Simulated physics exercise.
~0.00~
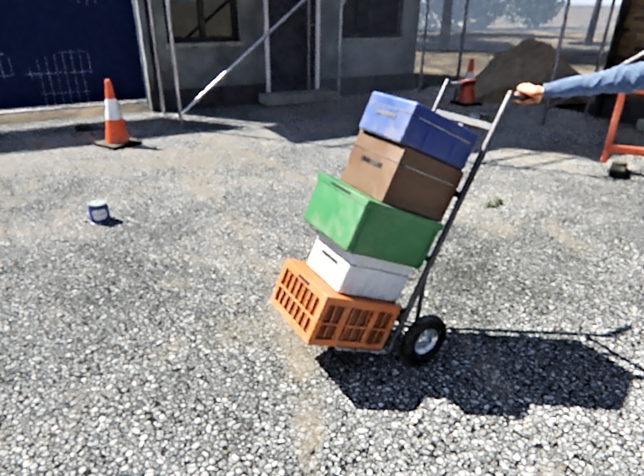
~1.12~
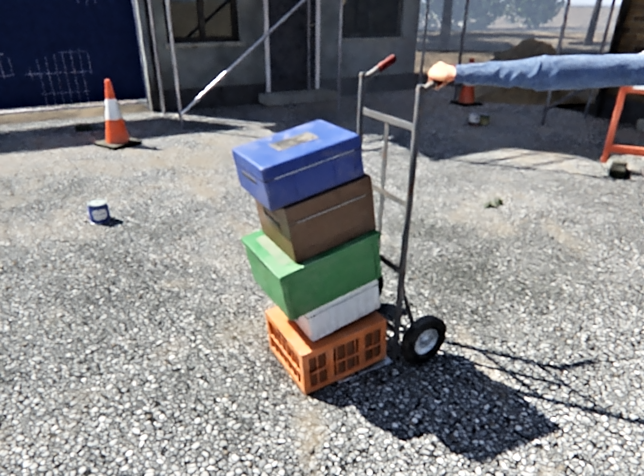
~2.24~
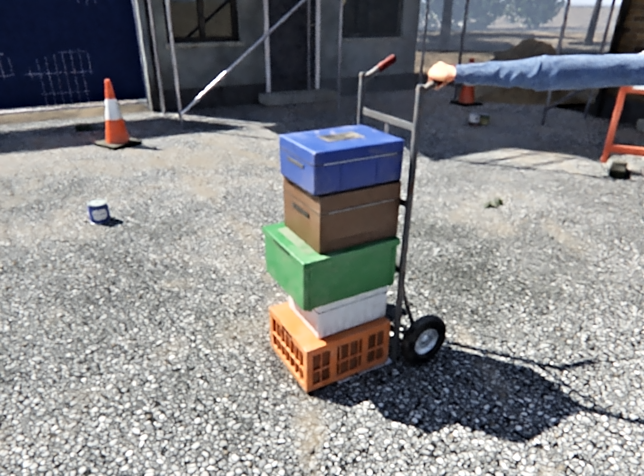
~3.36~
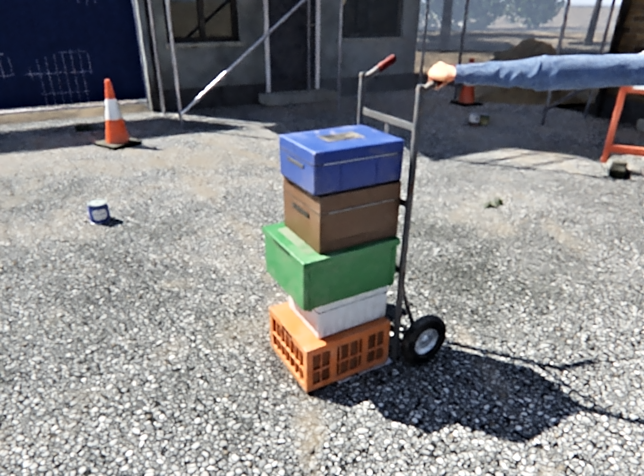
A leaning stack of five containers rides on a tilted sack truck in a gravel yard, seen from slightly above, with a building, a dark blue panel and traffic cones behind. An orange crate sits at the bottom, then a white box, a green tote, a brown box and a blue box on top. From the right, a blue-sleeved arm grips the handle and swings the truck upright. The upper boxes lurch left, tipping away from the frame, while the crate barely tilts. They rock back to the right and settle, and the whole stack stands still, with the hand still holding the truck.
